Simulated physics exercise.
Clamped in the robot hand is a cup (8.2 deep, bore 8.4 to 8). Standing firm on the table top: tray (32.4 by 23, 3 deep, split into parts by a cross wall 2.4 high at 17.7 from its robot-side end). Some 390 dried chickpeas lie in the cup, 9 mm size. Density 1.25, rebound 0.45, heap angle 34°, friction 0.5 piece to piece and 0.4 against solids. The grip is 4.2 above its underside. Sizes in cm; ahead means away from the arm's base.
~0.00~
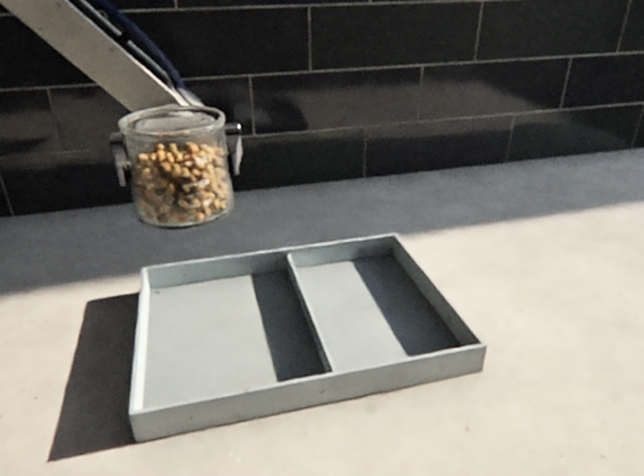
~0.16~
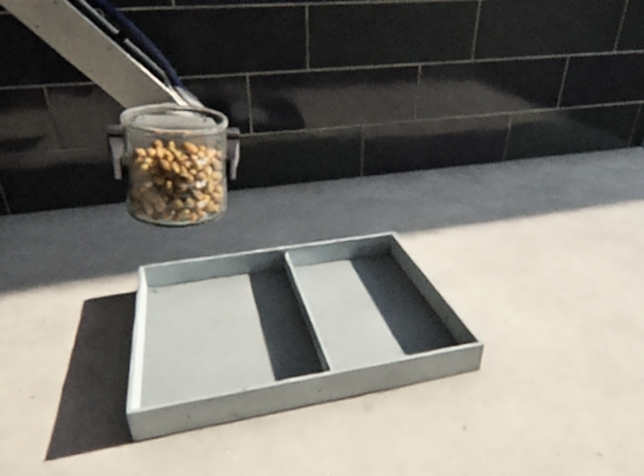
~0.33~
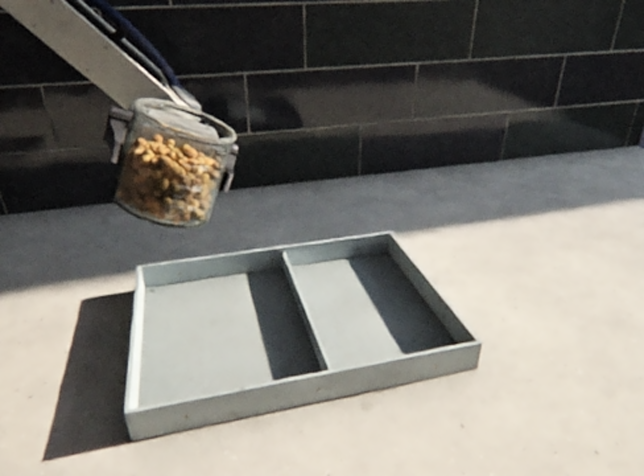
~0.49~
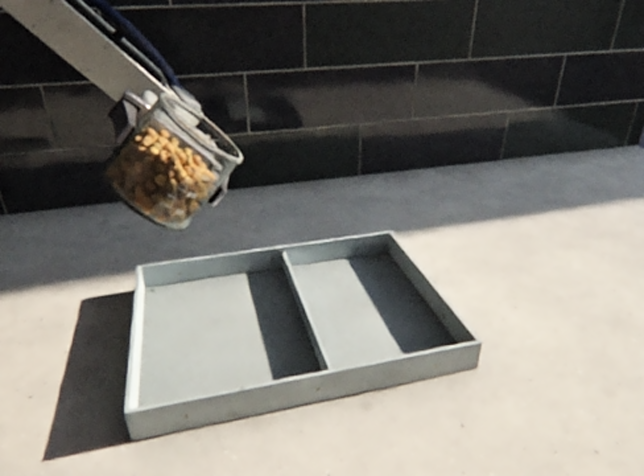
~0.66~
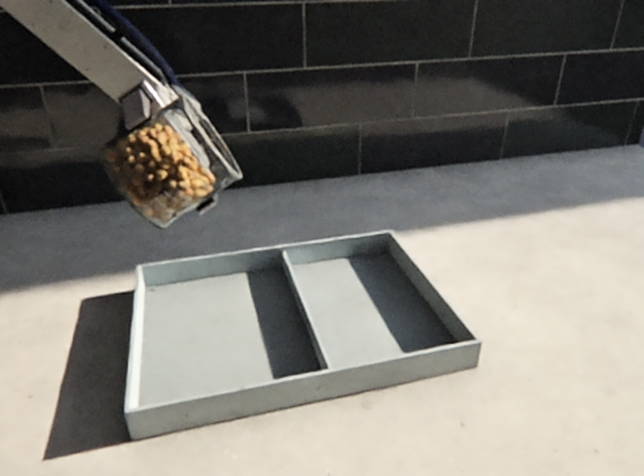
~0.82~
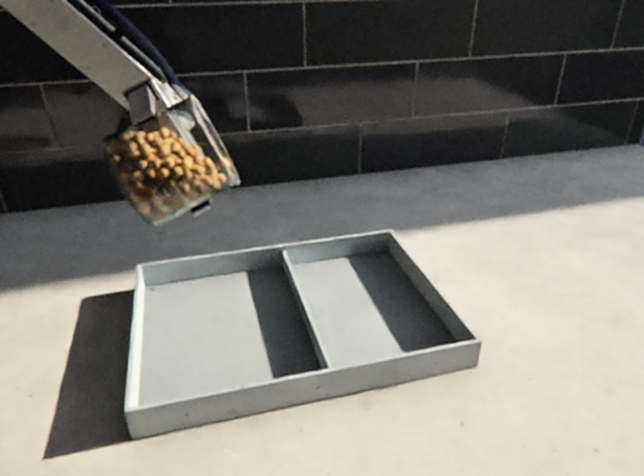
Robot arm tilting a clear cup of dried chickpeas steeply forward above a divided grey tray on a sunlit table top.
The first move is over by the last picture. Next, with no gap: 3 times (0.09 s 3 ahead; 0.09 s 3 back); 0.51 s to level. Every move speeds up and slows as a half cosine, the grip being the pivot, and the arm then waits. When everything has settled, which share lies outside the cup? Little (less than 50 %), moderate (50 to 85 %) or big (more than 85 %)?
Answer: Little; less than 50 % of the dried chickpeas finish outside the cup.
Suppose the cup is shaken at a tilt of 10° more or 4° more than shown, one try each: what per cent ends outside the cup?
About 60 and 45 per cent.
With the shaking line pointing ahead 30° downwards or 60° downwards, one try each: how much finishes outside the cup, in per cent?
About 15 and 5 per cent.
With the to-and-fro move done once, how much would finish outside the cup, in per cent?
In that case some 20 per cent.
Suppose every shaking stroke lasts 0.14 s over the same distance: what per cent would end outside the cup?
In that case some 15 per cent.
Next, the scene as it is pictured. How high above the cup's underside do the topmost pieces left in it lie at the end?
Roughly 5.0 cm.
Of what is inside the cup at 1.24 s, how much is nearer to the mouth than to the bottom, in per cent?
Roughly 35 per cent.
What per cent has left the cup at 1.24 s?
Some 30 per cent.
By 1.24 s, tilted 67° forward, highest piece 21 above the table; 282 in the cup, 44 in the far-side part, 17 in the robot-side part, 48 in flight or on a rim.
By 1.66 s, tilted 24° forward, highest piece 23 above the table; 235 in the cup, 78 in the far-side part, 77 in the robot-side part, 1 on the table or floor.
By 2.07 s, level, highest piece 22 above the table; 235 in the cup, 78 in the far-side part, 77 in the robot-side part, 1 on the table or floor.
By 3.12 s, level, highest piece 21 above the table; 235 in the cup, 78 in the far-side part, 77 in the robot-side part, 1 on the table or floor.
Final count, 235 in the cup, 78 in the far-side part, 77 in the robot-side part, 1 on the table or floor. That is 40 % outside the cup.
